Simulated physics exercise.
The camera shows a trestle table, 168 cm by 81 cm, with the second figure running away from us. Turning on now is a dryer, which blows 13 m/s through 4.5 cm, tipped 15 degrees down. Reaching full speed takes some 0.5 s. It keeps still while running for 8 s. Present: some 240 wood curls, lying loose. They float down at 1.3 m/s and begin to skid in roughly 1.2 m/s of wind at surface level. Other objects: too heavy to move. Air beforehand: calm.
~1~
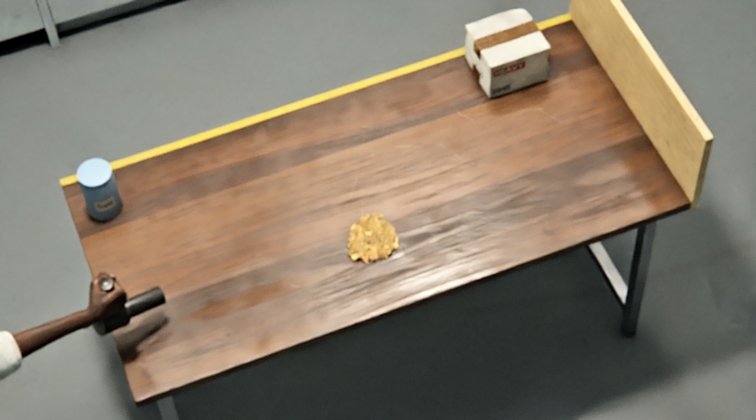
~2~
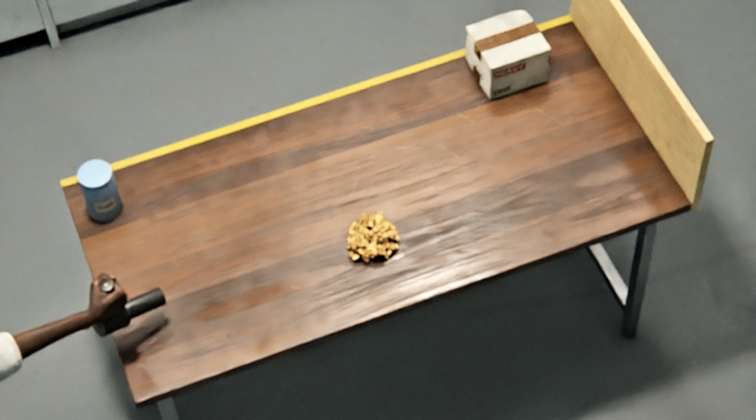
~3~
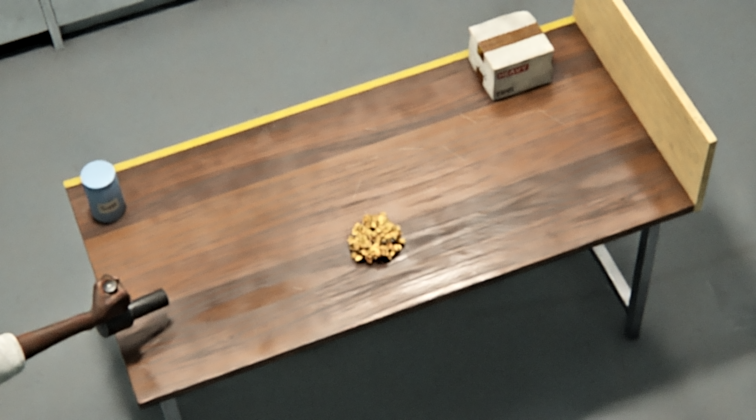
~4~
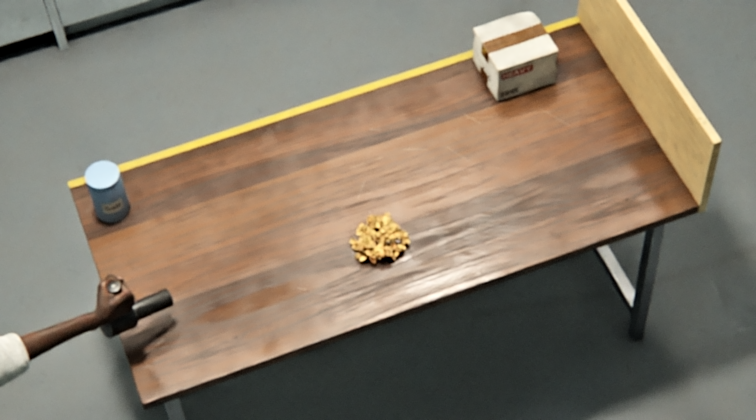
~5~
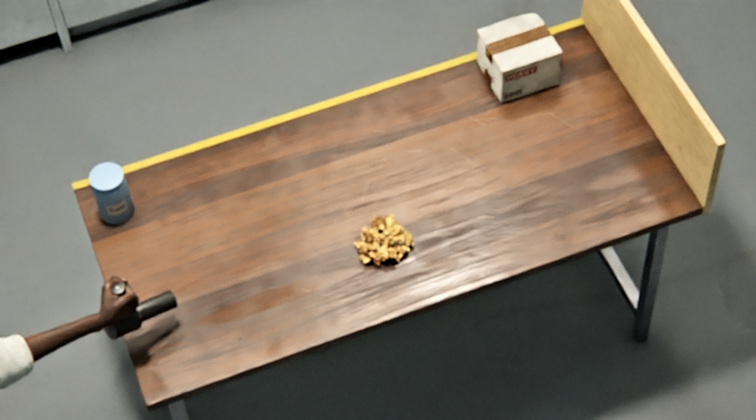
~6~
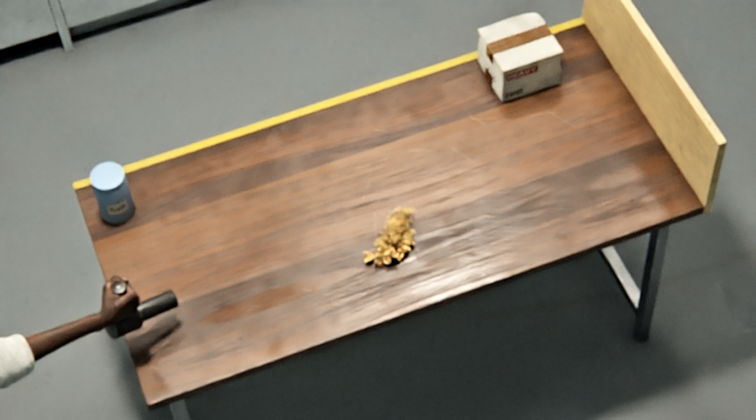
On a wooden trestle table, a hand holding a dark dryer at left as piled wood curls sit still, then shift rightward.
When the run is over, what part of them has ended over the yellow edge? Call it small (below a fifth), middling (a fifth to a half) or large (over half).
Small.
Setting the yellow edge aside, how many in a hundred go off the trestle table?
My best guess is roughly 30 %.
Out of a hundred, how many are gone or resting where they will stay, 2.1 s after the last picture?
Close to 40 % of them.
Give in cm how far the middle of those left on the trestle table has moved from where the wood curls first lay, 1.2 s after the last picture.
I'd say close to 80 cm.
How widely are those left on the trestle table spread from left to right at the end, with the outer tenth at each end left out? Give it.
About 10 cm.
Then, 1.2 s after the last picture the count stands so, 0 % are over the yellow edge; the middle of those still in play is near (638, 163).
Then, 2.1 s after the last picture the count stands so, 0 % are over the yellow edge; the middle of those still in play is near (658, 152).
Then, 4.0 s after the last picture the count stands so, 0 % are over the yellow edge; the middle of those still in play is near (657, 146).
Then, 7.6 s after the last picture, at the end, 0 % are over the yellow edge; the middle of those still in play is near (657, 145).
